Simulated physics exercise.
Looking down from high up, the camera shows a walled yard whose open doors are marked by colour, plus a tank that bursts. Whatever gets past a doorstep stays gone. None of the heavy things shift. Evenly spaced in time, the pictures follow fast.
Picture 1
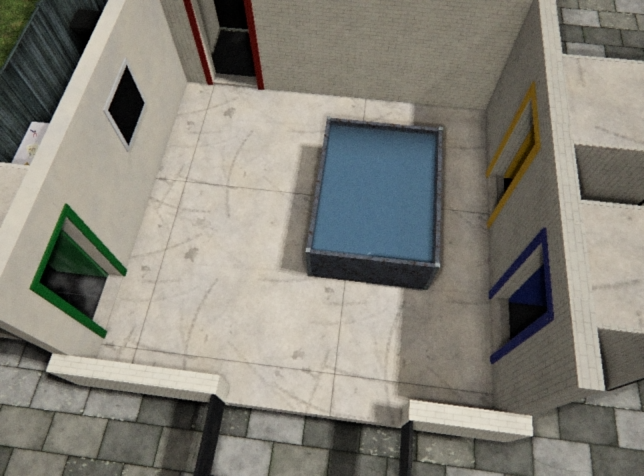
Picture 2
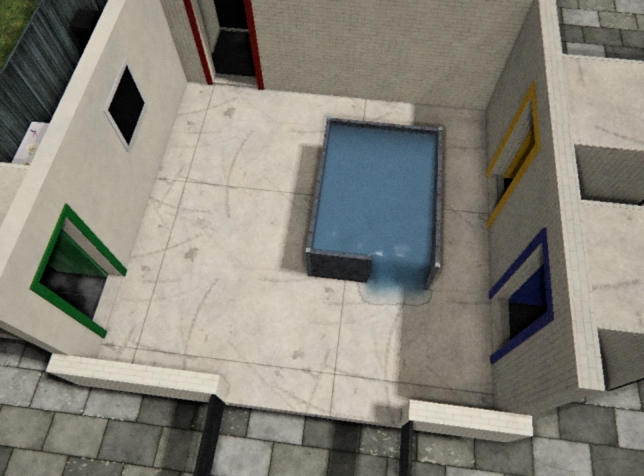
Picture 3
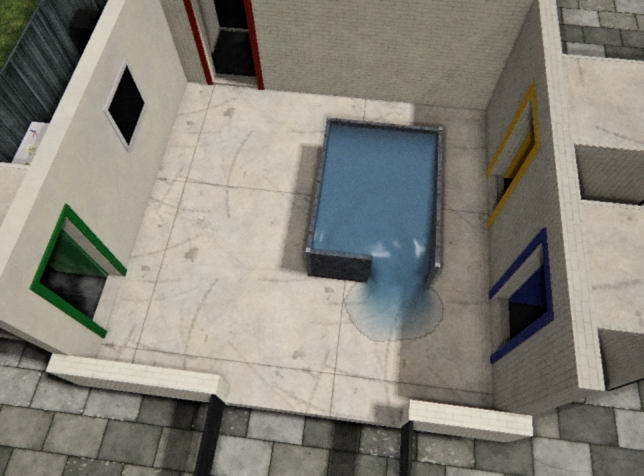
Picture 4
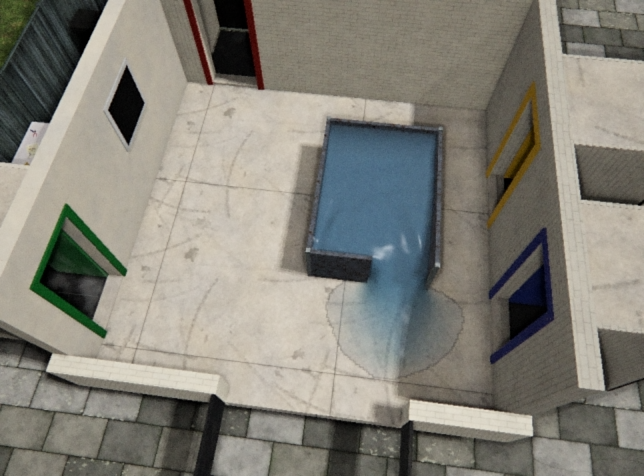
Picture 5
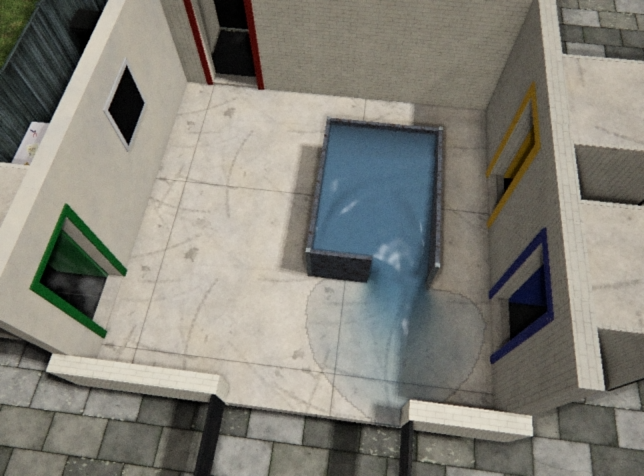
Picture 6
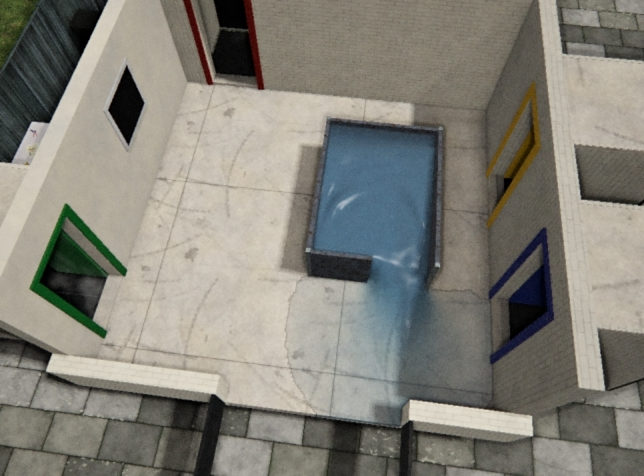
In a walled courtyard with coloured window surrounds, a tank of blue water stood still, then its near side opened toward the right, and water poured out and spread across the pale floor.
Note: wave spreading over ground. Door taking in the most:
Blue door.
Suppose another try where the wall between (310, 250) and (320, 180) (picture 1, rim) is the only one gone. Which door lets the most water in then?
I'd say the door marked green.
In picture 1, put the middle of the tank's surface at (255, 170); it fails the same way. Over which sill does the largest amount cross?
I'd say the one in green takes the most.
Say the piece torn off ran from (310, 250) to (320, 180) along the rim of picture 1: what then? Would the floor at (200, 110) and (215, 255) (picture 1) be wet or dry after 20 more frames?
The first spot is soaked through and the second is soaked through.
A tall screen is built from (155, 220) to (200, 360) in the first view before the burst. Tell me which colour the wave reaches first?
The door marked blue, I say.
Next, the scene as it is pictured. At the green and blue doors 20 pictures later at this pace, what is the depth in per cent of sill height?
Readings, in sequence: 0 percent and 160 percent.
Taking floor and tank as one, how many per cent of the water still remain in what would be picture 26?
72 per cent.
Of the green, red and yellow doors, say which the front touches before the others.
Looks like the yellow-painted one, honestly.
A moment on, water covers 20 % of the floor; red door not reached, blue door a trickle in, green door not reached, yellow door not reached.
Next, water covers 20 % of the floor; red door not reached, blue door some in, green door not reached, yellow door not reached.
Then, water covers 30 % of the floor; red door not reached, blue door a lot in, green door not reached, yellow door wet at the sill, nothing in.
Later, water covers 45 % of the floor; red door not reached, blue door a lot in, green door not reached, yellow door wet at the sill, nothing in.
In the end, water covers 65 % of the floor; red door wet at the sill, nothing in, blue door a lot in, green door wet at the sill, nothing in, yellow door wet at the sill, nothing in; the blue door has let in the most.
